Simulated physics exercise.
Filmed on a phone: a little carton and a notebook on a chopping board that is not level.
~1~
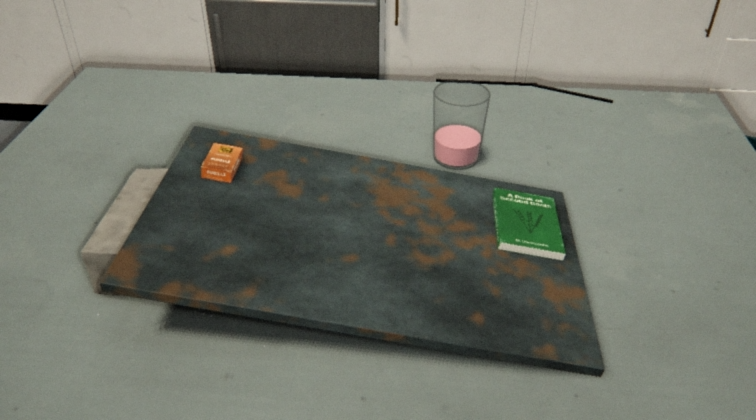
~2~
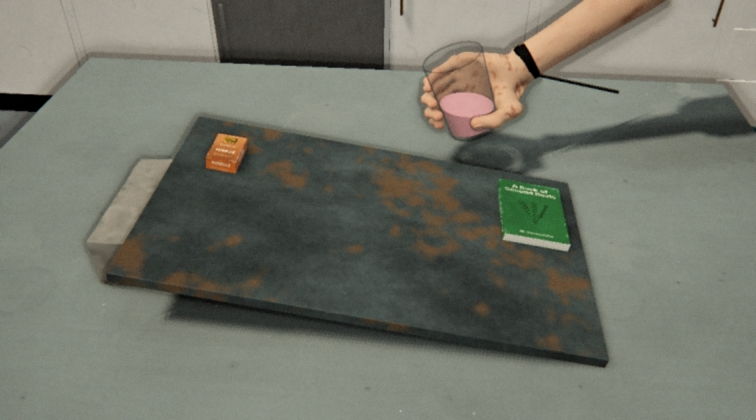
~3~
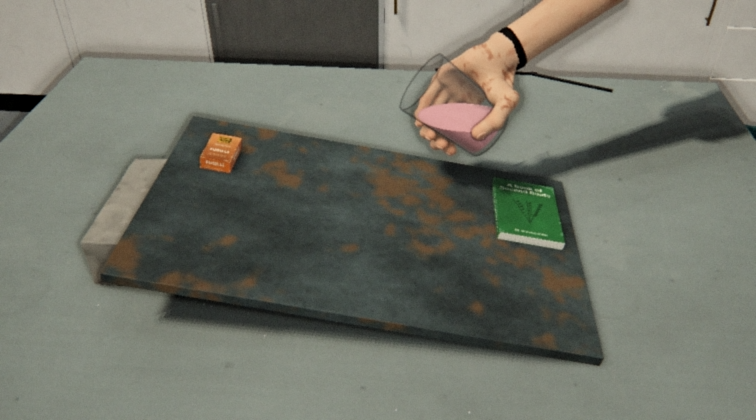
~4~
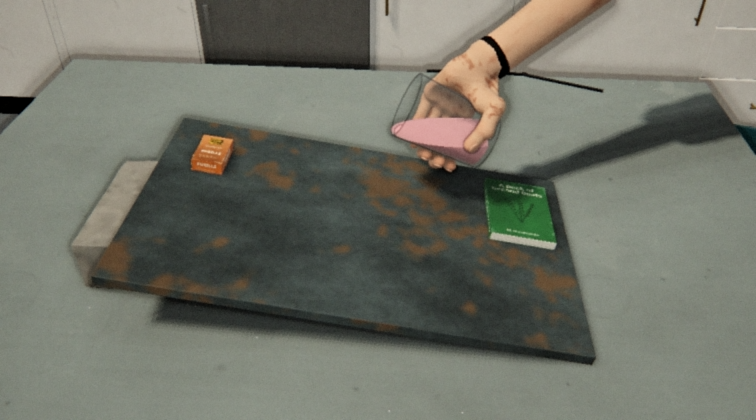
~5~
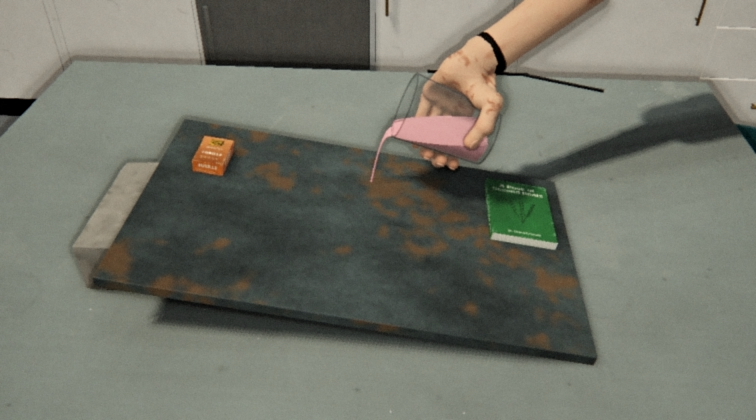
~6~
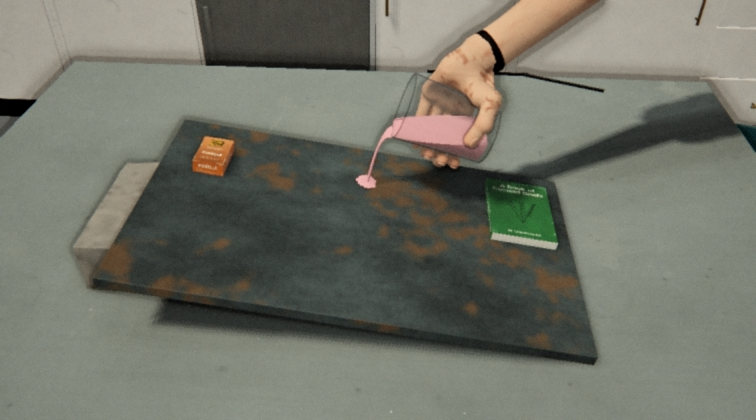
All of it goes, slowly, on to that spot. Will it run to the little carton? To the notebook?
The little carton remains untouched; the notebook ends up in the puddle.
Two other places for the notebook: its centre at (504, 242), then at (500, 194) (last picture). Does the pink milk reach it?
At the first place it is reached, at the second it gets wet.
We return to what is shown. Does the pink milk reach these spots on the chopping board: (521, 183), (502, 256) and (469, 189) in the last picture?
One: Wet. Two: In the puddle. Three: In the puddle.
A moment on, it runs down to the right; the little carton is untouched; the notebook is untouched.
Further on, it runs down to the right and off the end; the little carton is untouched; the notebook is reached.
When it is over, it runs down to the right and off the end; the little carton is untouched; the notebook is reached.
